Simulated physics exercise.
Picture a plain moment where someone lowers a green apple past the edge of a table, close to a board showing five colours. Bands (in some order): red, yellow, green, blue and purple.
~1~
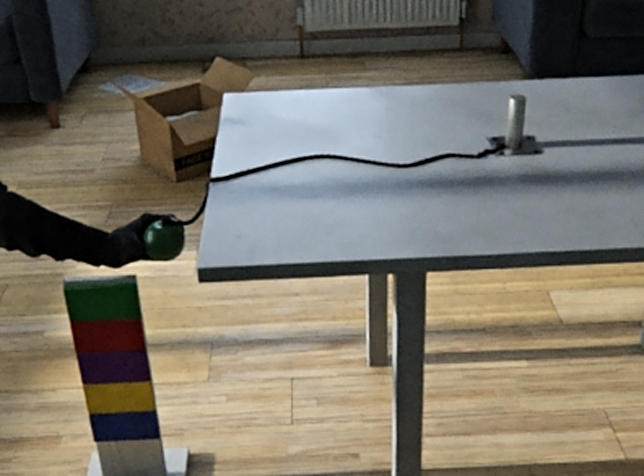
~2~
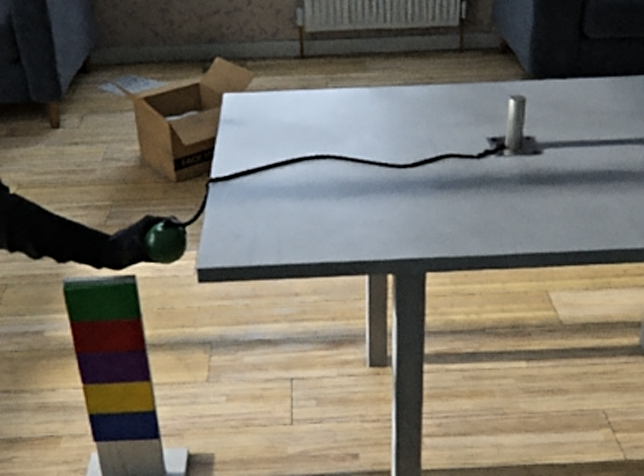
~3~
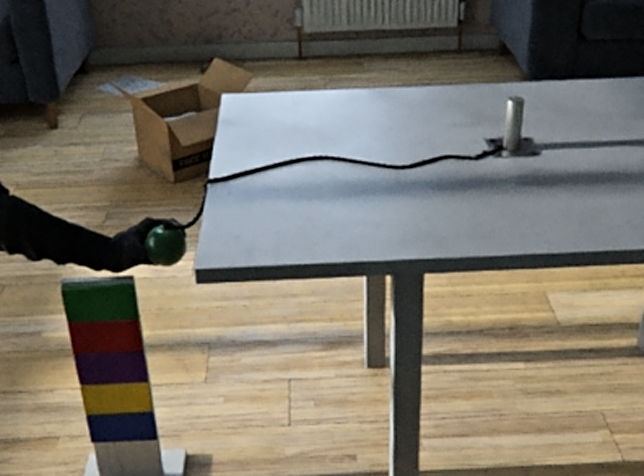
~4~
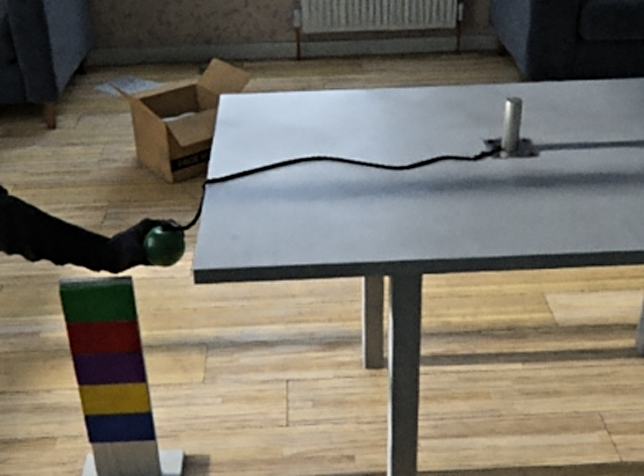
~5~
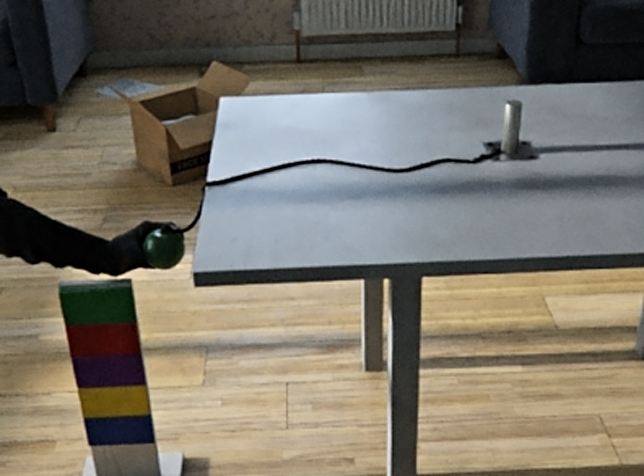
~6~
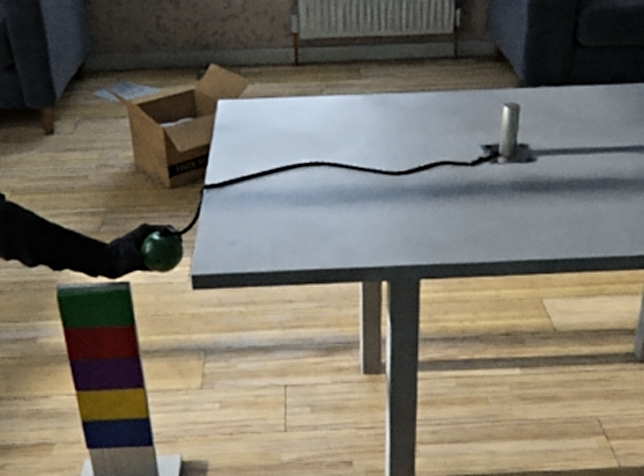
We see a gloved hand at the left holding a green apple beside a grey table, a dark cord running from it to a metal post on the tabletop, above a multicoloured board; almost nothing moves.
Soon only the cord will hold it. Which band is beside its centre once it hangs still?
The green band.
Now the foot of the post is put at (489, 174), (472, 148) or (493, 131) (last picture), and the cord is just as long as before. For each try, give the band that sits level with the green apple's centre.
In turn, red, then red, then green.
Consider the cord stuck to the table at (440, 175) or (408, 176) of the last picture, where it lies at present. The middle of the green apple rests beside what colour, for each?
Going through them one at a time, the answers are green; green.
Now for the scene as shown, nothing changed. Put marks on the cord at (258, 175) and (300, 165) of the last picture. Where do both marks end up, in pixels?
First one close to (228, 181), second close to (274, 176).
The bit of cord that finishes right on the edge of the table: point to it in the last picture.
Position: Approx. (234, 181).
A little later, apple near (234, 290); level with green.
Next, apple near (206, 301); level with green.
When it is over, apple near (218, 300); level with green. Its middle rests at the green band.
